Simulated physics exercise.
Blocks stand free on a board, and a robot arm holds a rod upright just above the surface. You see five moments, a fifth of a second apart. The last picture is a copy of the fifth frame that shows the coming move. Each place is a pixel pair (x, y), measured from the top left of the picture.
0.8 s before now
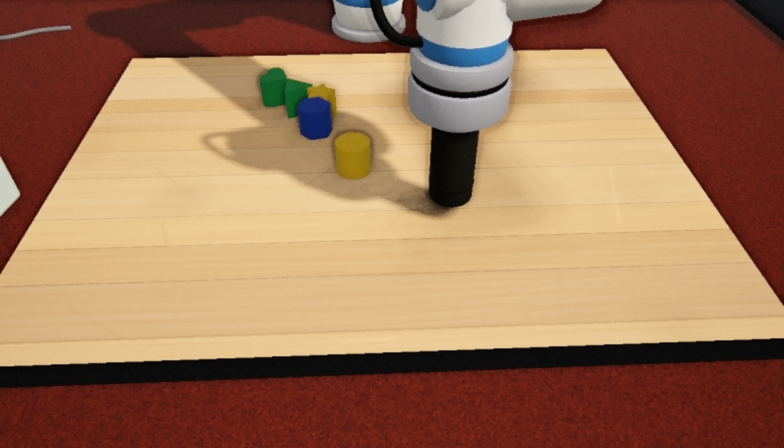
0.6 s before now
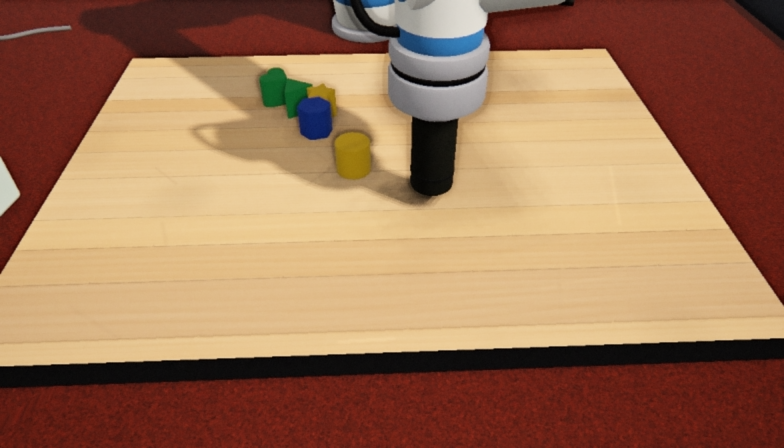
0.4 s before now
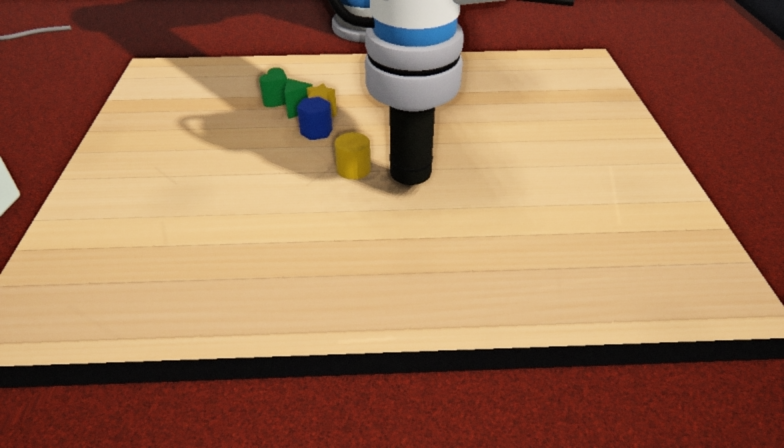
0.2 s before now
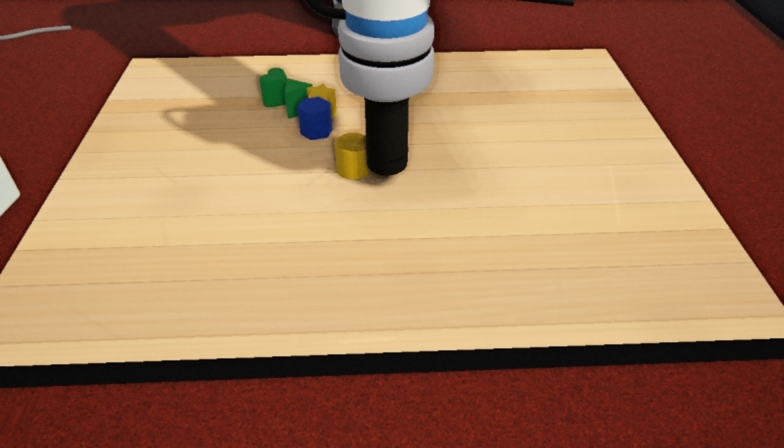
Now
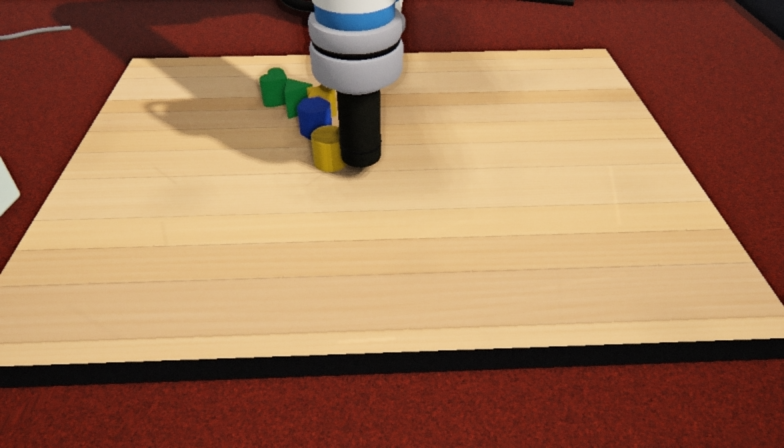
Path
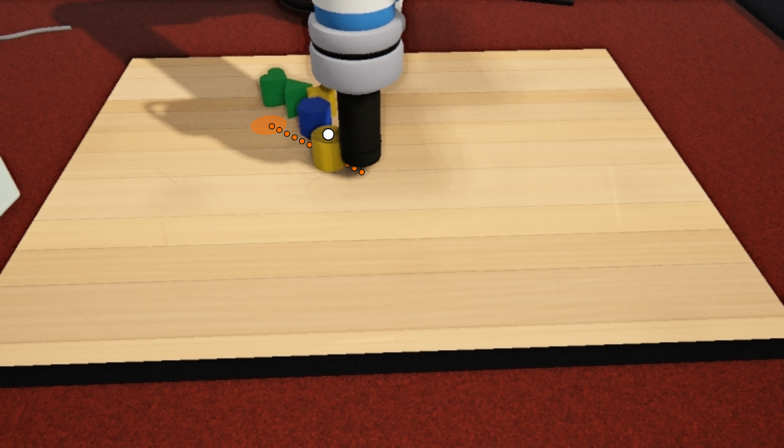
A robot arm slid its upright black rod leftward and slightly back across a wooden board, then pushed a yellow cylinder a short way left, close to a blue block near some green and yellow ones.
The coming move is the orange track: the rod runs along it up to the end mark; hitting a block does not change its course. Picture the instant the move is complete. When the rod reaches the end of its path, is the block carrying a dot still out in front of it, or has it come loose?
By the time the path ends, the block carrying a dot has slid off to the side or behind.
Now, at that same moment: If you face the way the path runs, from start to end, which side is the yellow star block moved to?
Picture yourself facing from the start of the path to its end: The yellow star block moves off to your right.
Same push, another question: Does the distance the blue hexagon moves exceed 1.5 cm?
Short answer: Yes.
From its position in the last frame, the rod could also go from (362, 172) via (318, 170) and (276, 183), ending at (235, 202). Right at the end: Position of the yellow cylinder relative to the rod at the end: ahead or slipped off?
Most likely the yellow cylinder slides off.
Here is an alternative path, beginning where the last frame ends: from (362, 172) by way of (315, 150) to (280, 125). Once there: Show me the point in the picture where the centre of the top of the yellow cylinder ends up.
Expect it around (247, 111).
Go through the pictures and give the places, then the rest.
In the first picture, rod tip (450, 195); block tops, green triangular block (295, 85); blue hexagon (314, 104); yellow star block (320, 90); yellow cylinder (352, 141).
In the second picture, rod (431, 184); blocks unchanged.
In the third picture, rod (411, 174); blocks unchanged.
In the fourth picture, rod (387, 165); blocks unchanged.
In the fifth picture, rod (361, 157); green triangular block (295, 85); blue hexagon (314, 104); yellow star block (320, 90); yellow cylinder (328, 134).
Path on the board, from (362, 172) directly to (269, 125); the dot is on the yellow cylinder.
The first path, step by step. One third of the way, rod (328, 139); yellow cylinder (292, 122).
Two thirds of the way, rod (295, 124); blue hexagon (305, 95), turned 35° clockwise; yellow star block (323, 85), turned 30° clockwise; yellow cylinder (258, 114).
At the end, rod (266, 110); green triangular block (294, 81); blue hexagon (304, 91), turned 45° clockwise; yellow star block (326, 83), turned 40° clockwise; yellow cylinder (237, 112).
